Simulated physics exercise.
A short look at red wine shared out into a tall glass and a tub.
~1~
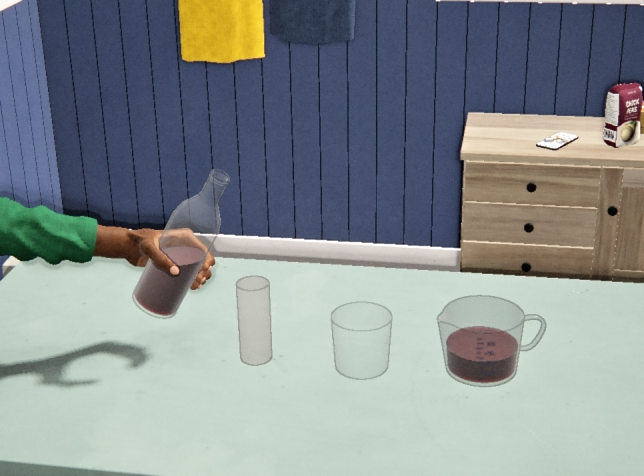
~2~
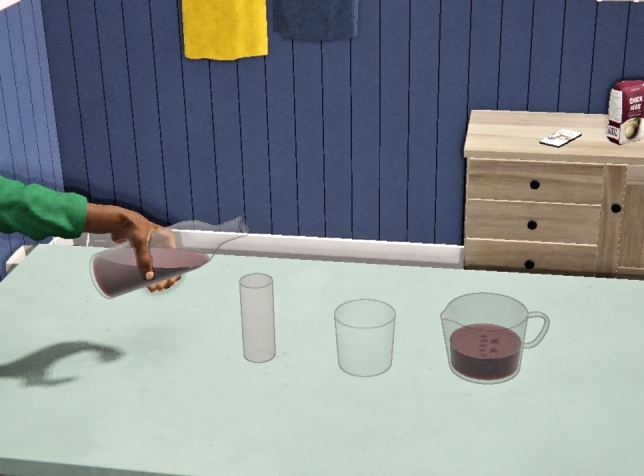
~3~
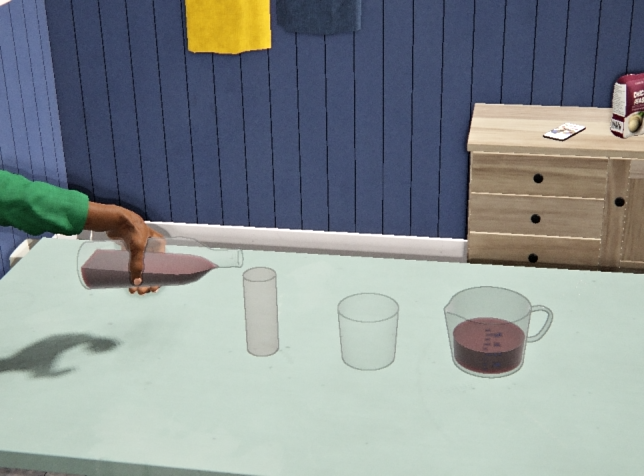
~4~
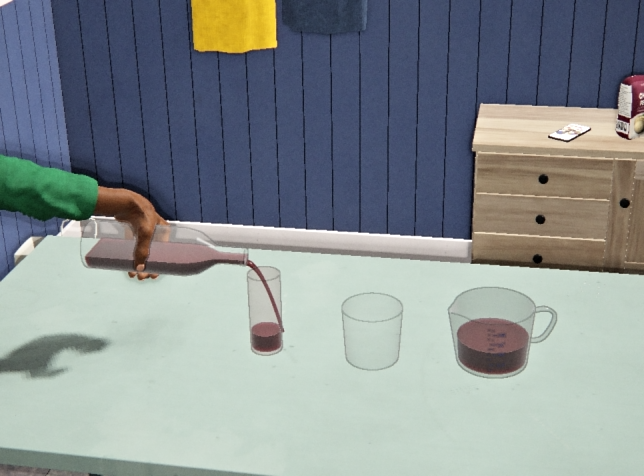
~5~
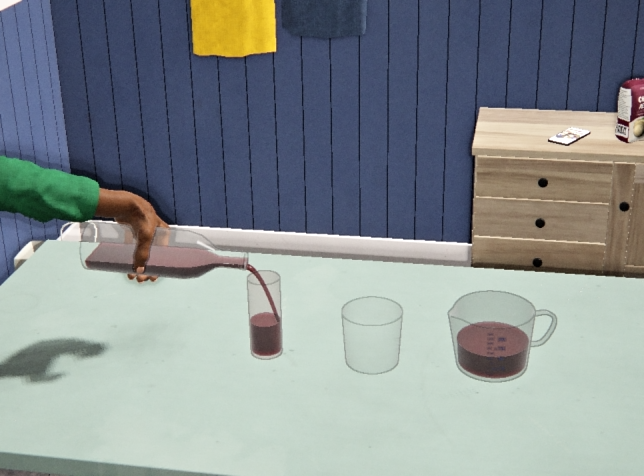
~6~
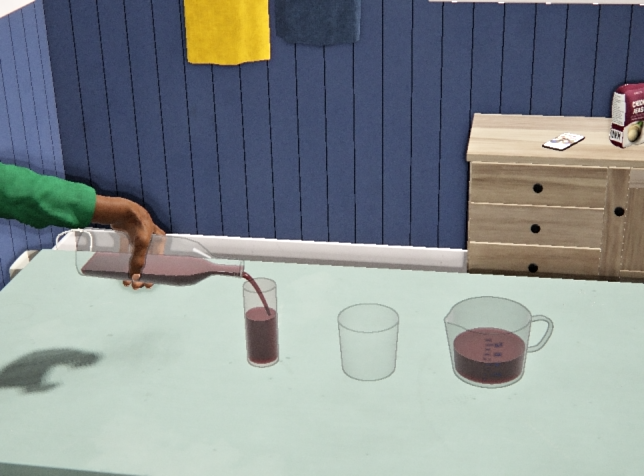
The clip shows a hand tilting a bottle of red wine and pouring a stream into a tall glass, whose level rises steadily, while an empty tub and a partly filled measuring jug stand to the right.
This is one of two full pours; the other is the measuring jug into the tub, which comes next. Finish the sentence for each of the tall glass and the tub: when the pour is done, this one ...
The tall glass runs over; the tub takes it all.
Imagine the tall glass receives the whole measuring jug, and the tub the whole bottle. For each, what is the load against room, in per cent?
Respectively 150 and 80 percent.
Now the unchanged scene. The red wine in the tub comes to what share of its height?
Close to 70 in a hundred, I think.
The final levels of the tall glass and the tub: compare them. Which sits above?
That would be in the tall glass.
Soon after, the tall glass is full to the brim and has run over.
In the end, the tall glass is full to the brim and has run over; the tub is about two thirds full.
